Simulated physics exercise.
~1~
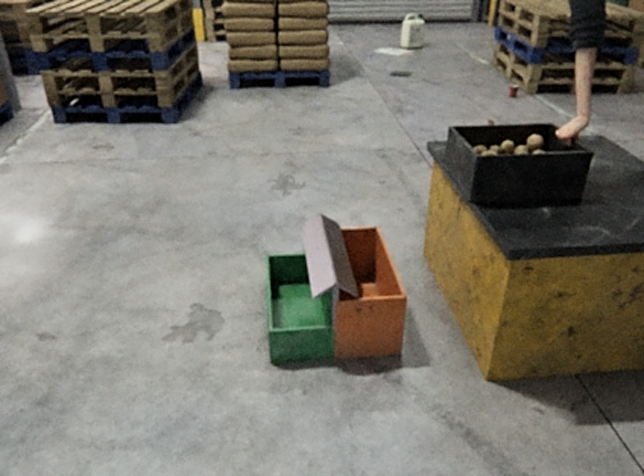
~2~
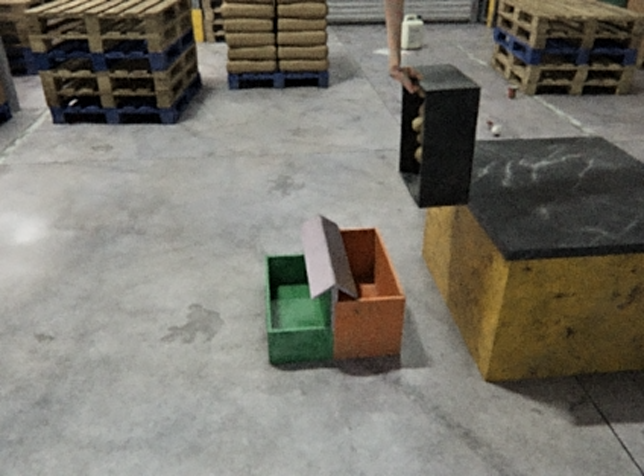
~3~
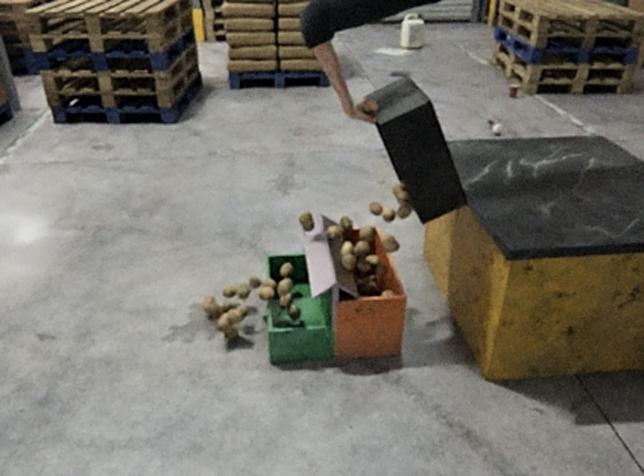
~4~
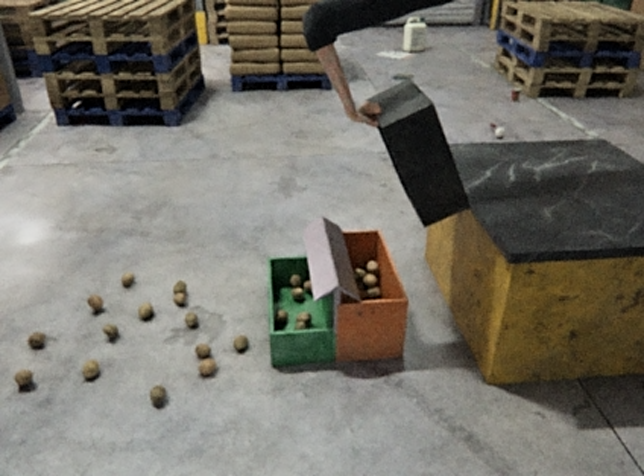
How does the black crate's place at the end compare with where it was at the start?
At the start the black crate sat level on top of the bench. By the end it was farther left, tipped steeply over at the bench's left edge with a hand on it.
Potatoes tumbled out of a black crate as a hand tipped it over the left edge of a bench, spilling across an orange box and a green tote, and they ended up in both, with many scattered on the floor to the left.
